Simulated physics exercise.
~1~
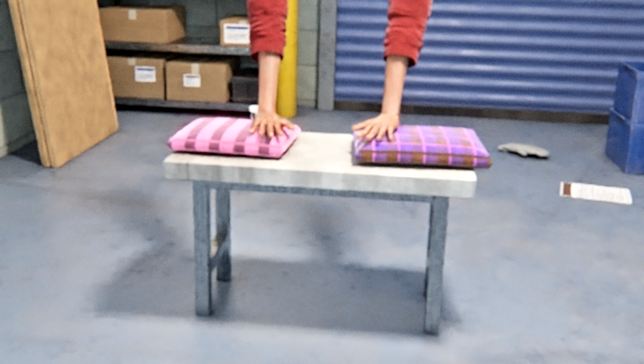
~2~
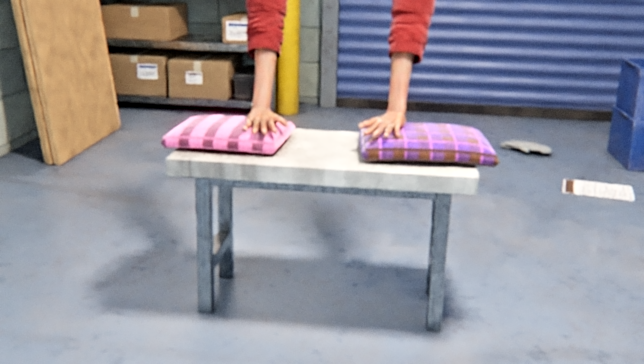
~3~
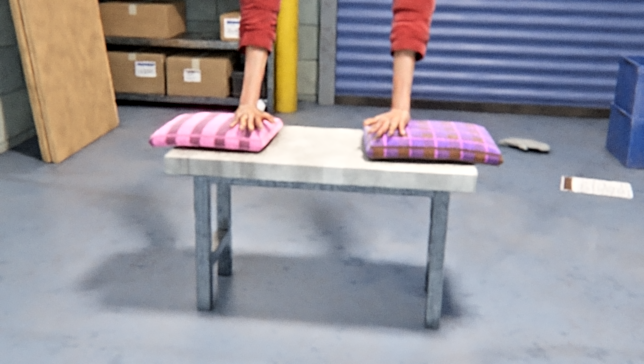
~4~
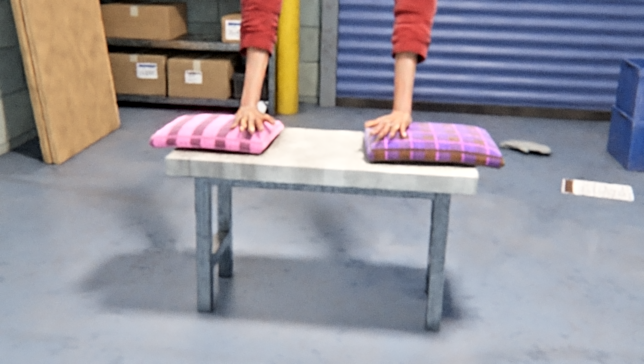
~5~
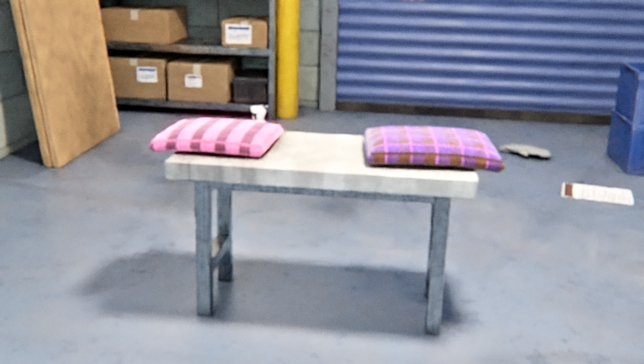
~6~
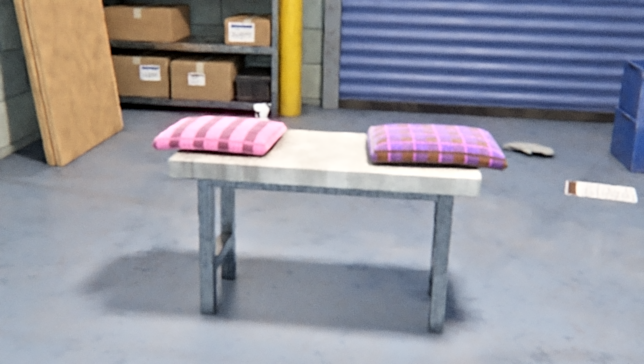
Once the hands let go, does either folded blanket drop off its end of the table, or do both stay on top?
Both stay on top. The pink blanket rests at the left end and the purple-and-brown one at the right end after the hands withdraw.
Two hands sliding a pink folded blanket left and a purple-and-brown one right on a table, then withdrawing, both blankets staying on top.
